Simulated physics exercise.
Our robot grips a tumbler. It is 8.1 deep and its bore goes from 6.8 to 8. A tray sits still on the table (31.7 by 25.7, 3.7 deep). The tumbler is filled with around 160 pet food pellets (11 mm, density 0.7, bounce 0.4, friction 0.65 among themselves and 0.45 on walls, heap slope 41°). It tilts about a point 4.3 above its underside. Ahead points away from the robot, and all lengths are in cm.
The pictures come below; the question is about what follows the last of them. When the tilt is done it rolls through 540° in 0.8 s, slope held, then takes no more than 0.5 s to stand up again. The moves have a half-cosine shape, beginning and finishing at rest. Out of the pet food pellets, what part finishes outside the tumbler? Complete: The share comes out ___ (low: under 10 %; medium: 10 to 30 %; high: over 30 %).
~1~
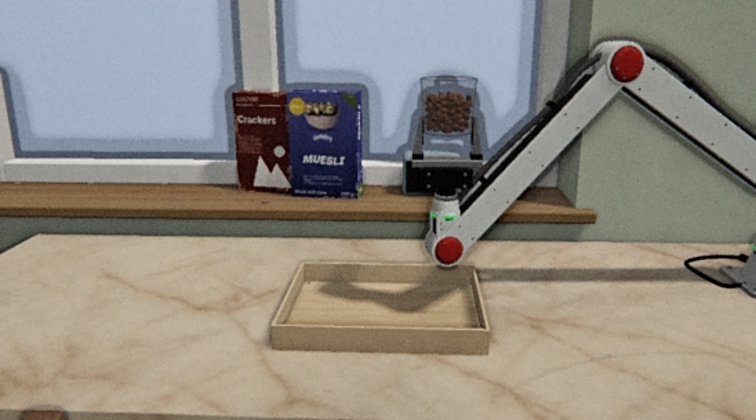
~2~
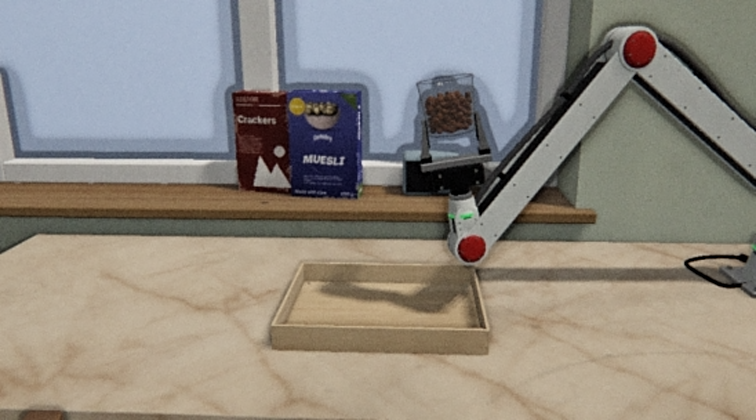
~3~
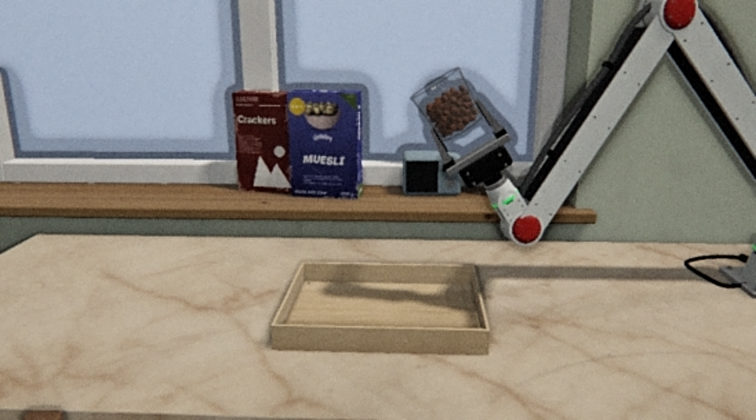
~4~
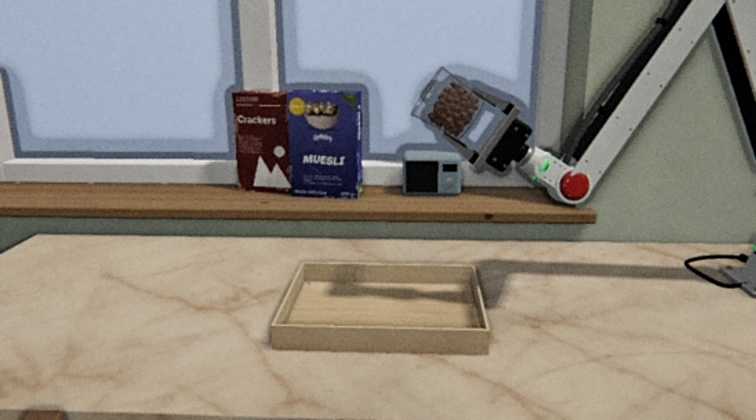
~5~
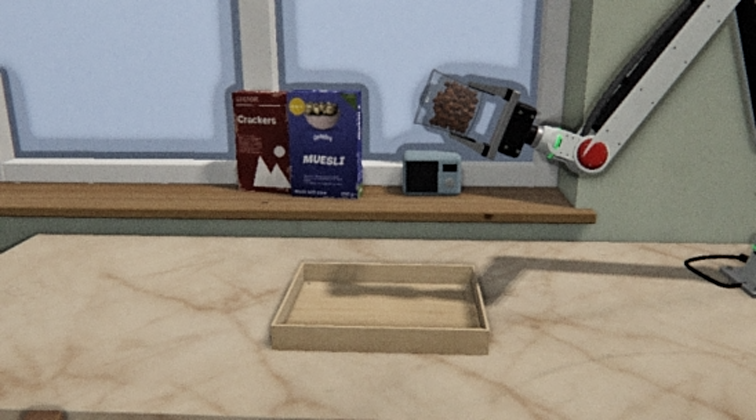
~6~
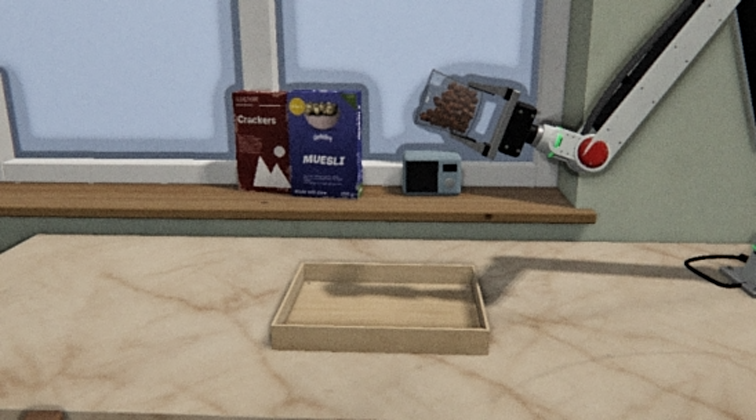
The share comes out low.
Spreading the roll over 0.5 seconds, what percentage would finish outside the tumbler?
It would come to around 0 percent.
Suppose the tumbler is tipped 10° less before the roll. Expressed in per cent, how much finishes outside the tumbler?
It comes to around 0 percent.
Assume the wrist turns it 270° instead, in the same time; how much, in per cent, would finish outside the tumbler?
Then roughly 5 per cent.
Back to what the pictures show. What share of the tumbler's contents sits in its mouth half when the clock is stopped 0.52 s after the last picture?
Mouth-half share: Approx. 35 %.
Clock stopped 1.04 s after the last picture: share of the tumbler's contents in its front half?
50 in a hundred, more or less.
Then, 0.52 s after the last picture, tipped 71°, highest piece 39 above the table; 155 in the tumbler, 1 in the tray.
Then, 1.04 s after the last picture, tipped 37°, highest piece 37 above the table; 154 in the tumbler, 2 in the tray.
Then, 1.50 s after the last picture, upright, highest piece 38 above the table; 154 in the tumbler, 2 in the tray.
Then, 2.20 s after the last picture, upright, highest piece 38 above the table; 154 in the tumbler, 2 in the tray.
Final count, 154 in the tumbler, 2 in the tray. That is 1 % outside the tumbler.
